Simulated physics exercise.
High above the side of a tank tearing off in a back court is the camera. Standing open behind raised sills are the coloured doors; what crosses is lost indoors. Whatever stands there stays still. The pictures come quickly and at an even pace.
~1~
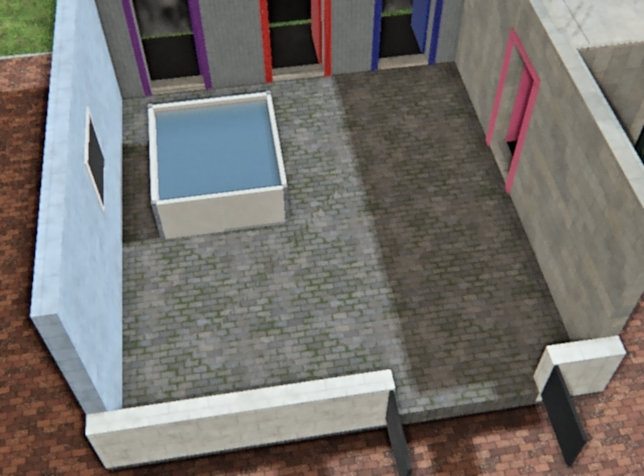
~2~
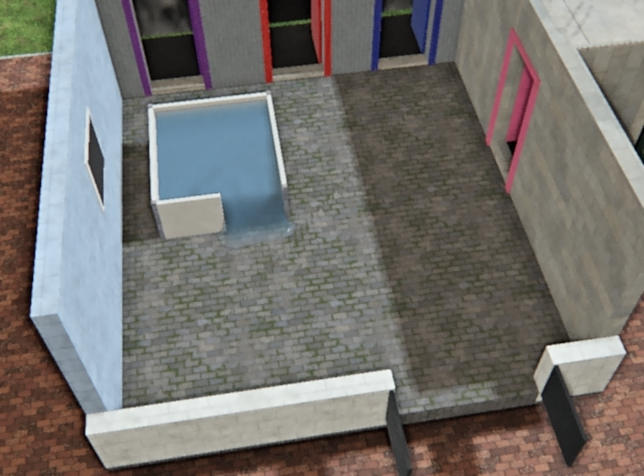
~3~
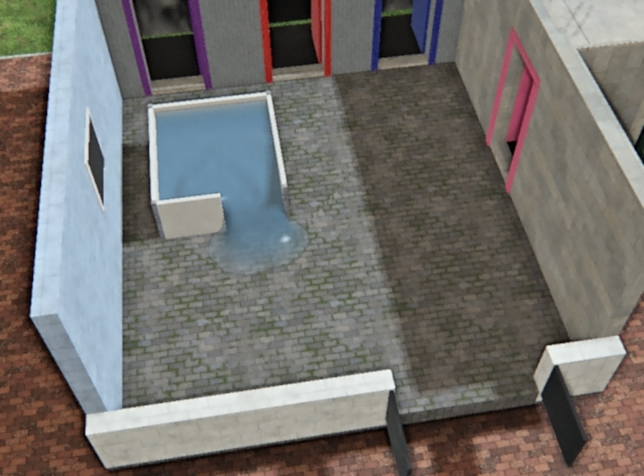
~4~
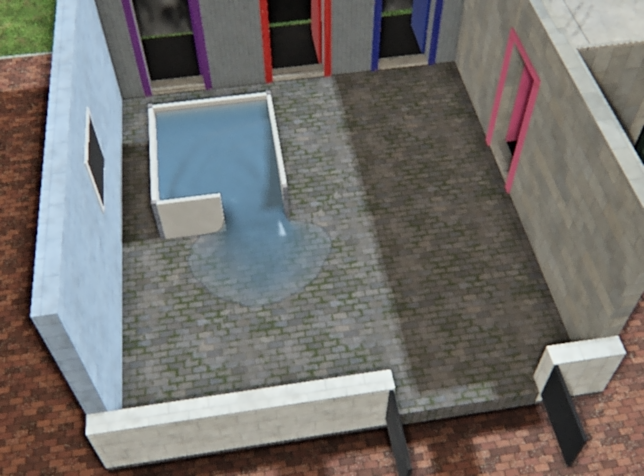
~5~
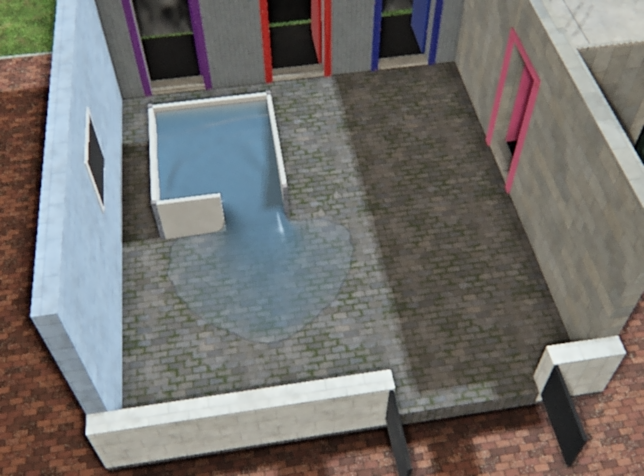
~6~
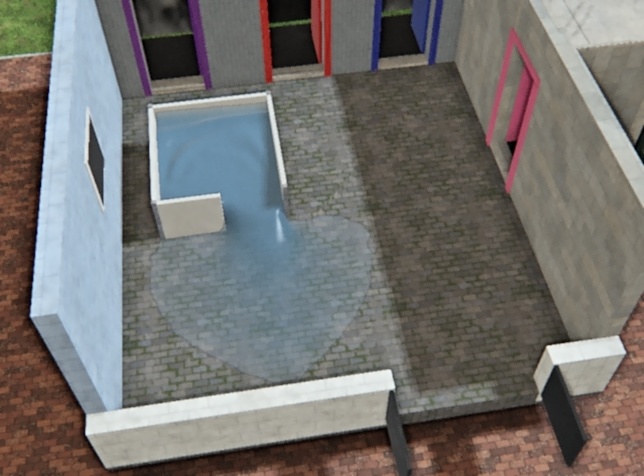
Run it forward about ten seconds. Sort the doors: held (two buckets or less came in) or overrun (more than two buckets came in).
Sorted: Pink door held, red door held, purple door held, blue door held.
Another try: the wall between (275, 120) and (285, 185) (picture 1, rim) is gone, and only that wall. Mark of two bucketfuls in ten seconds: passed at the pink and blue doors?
Here the pink door gets too much, and the blue door gets too much.
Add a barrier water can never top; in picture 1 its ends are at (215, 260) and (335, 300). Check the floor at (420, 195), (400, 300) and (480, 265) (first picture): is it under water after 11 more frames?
Results in sequence: Swamped / swamped / swamped.
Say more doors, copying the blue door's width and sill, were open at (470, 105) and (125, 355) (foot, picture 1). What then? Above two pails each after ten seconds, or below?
Taking them in order: The first door stays short, the second door exceeds it.
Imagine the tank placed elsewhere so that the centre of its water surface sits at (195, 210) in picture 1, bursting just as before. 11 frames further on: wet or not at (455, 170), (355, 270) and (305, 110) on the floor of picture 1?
Parched, parched, parched.
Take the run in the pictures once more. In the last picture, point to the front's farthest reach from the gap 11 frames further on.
My guess is roughly (553, 372).
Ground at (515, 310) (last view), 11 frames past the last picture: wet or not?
My call: Swamped.
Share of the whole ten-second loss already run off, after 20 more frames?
Share gone: About 40 %.
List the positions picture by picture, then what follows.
In the first frame, the open tank at (215, 149) is whole and still.
In the second frame, the front is at (224, 240), out from the gap at (254, 212).
In the third frame, water pours out at (254, 215) and has run to (227, 266).
In the fourth frame, the front is at (253, 302), out from the gap at (254, 215).
In the fifth frame, the front is at (257, 336), out from the gap at (254, 215).
In the sixth frame, water pours out at (254, 215) and has run to (295, 372).
A moment on, water covers 30 % of the floor; the pink door not reached, the red door not reached, the purple door not reached, the blue door not reached.
Next, water covers 40 % of the floor; the pink door not reached, the red door not reached, the purple door not reached, the blue door not reached.
Then, water covers 40 % of the floor; the pink door not reached, the red door not reached, the purple door not reached, the blue door not reached.
Later, water covers 65 % of the floor; the pink door wet at the sill, nothing in, the red door not reached, the purple door wet at the sill, nothing in, the blue door not reached.
In the end, water covers 95 % of the floor; the pink door wet at the sill, nothing in, the red door wet at the sill, nothing in, the purple door wet at the sill, nothing in, the blue door wet at the sill, nothing in.
